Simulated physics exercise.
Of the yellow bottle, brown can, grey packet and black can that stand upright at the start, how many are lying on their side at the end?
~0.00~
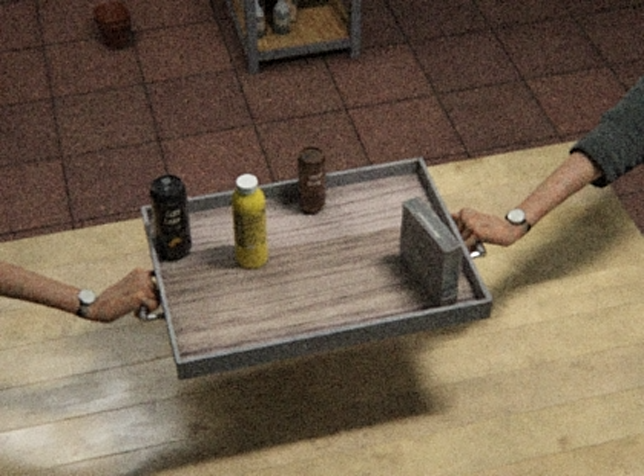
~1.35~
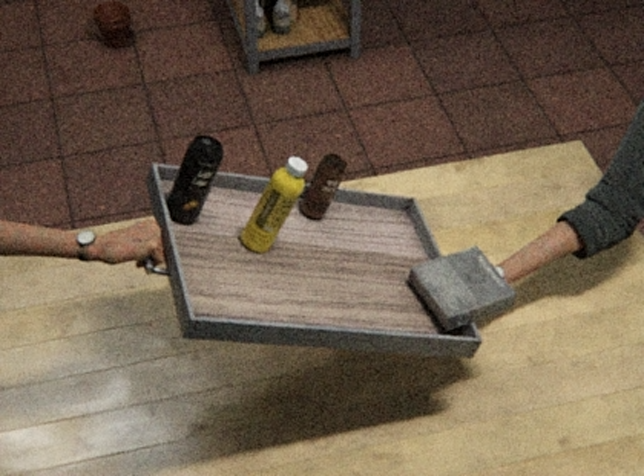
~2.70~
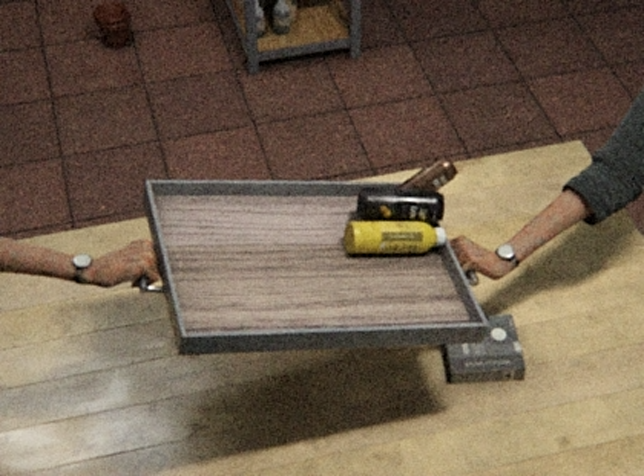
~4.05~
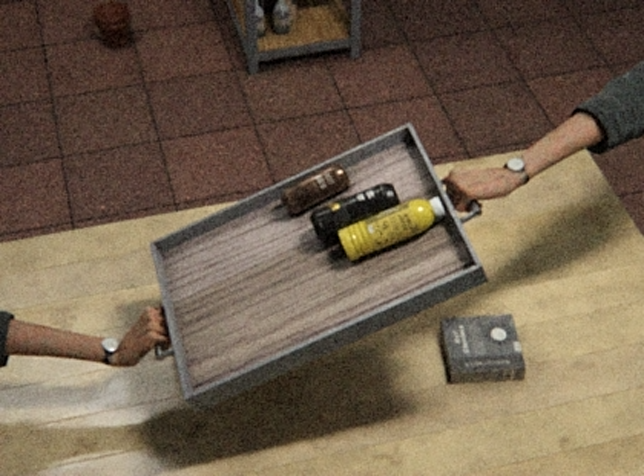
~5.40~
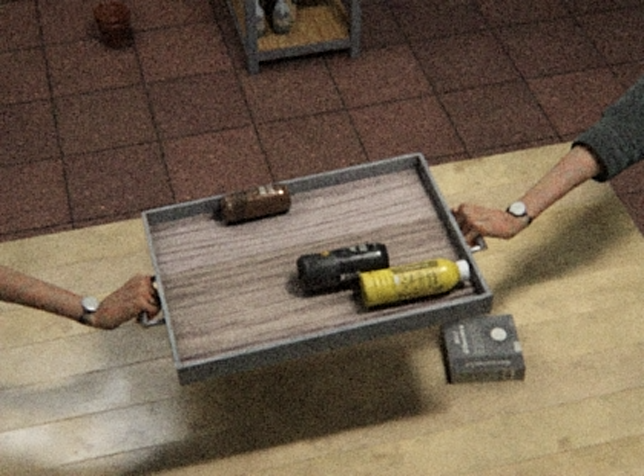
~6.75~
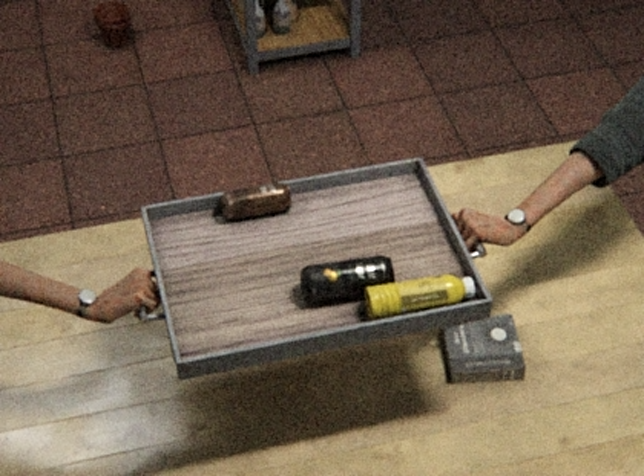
All four of them are lying on their side at the end.
